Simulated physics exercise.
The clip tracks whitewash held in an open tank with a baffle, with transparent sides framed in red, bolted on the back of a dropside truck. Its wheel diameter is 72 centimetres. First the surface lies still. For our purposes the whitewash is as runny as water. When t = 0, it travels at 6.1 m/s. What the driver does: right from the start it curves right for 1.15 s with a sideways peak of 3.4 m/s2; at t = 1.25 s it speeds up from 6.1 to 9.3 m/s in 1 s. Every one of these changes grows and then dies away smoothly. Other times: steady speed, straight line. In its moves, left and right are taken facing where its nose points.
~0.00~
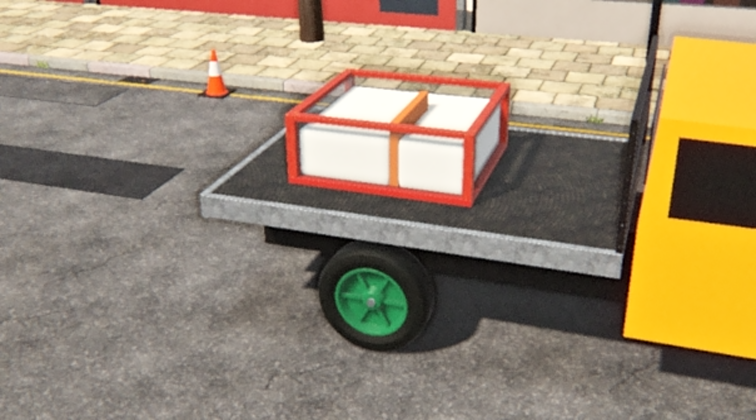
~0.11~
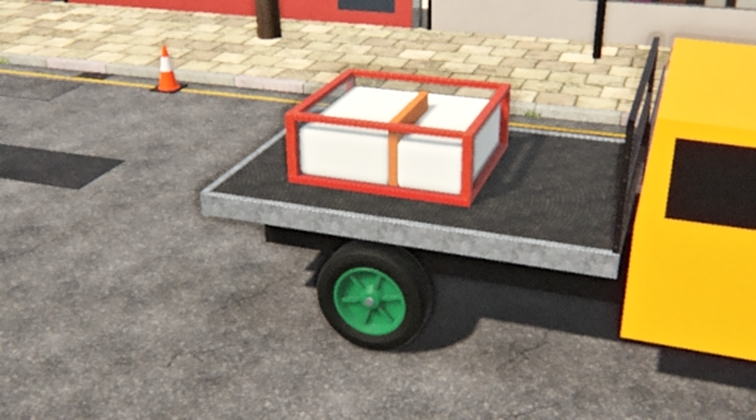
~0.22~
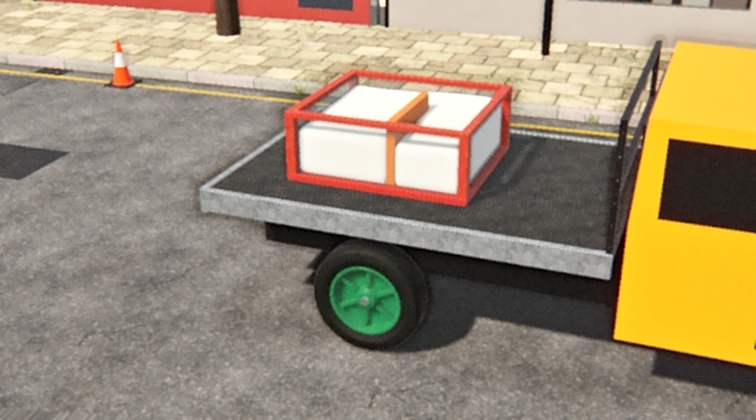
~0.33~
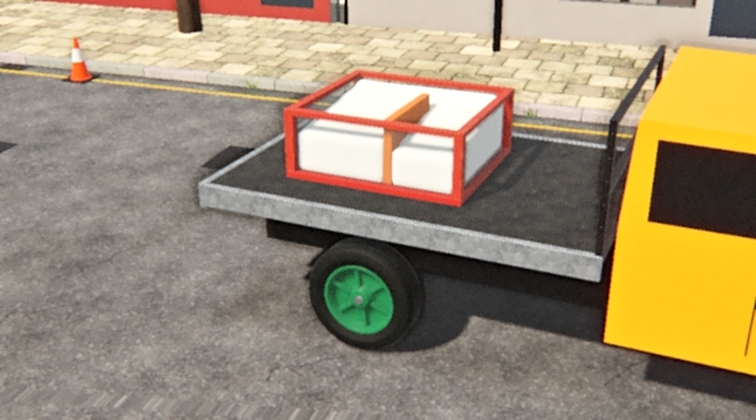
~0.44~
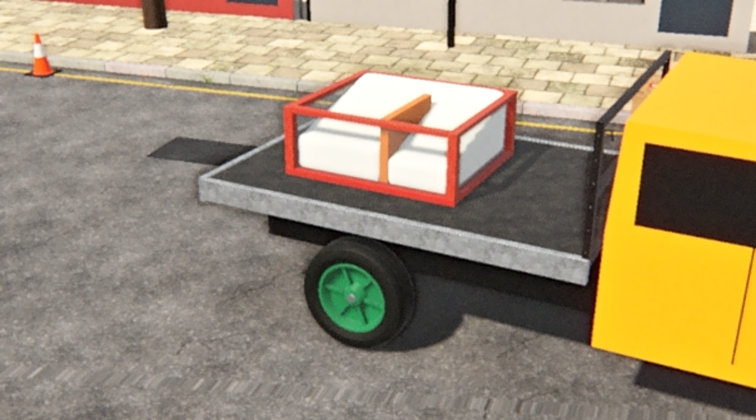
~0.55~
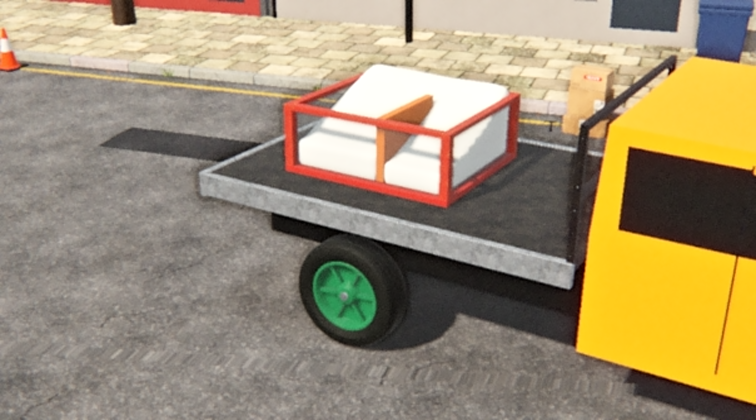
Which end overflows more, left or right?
It slops out leftward more.
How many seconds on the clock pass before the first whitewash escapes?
0.9 s.
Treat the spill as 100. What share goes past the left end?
Share: Near 40%.
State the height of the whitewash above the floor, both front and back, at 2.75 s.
Front 22 cm and back 22 cm.
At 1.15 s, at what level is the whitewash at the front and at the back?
Front reads 24 centimetres, back reads 28 centimetres.
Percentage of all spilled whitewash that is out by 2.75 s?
By that time, around 100 percent of it is out.
By 1.15 s the surface is 24 cm up at the front and 28 cm at the back; 10 per cent is out, over the far side.
By 1.95 s the surface is 9 cm up at the front and 47 cm at the back; 16 per cent is out, mostly over the far side, some over the left end.
By 2.75 s the surface is 22 cm up at the front and 21 cm at the back; 21 per cent is out, over the far side and the left end, a little elsewhere.
By 5.24 s 22 per cent is out, over the far side and the left end, a little elsewhere; the right end has passed 0 per cent and the left end 8.
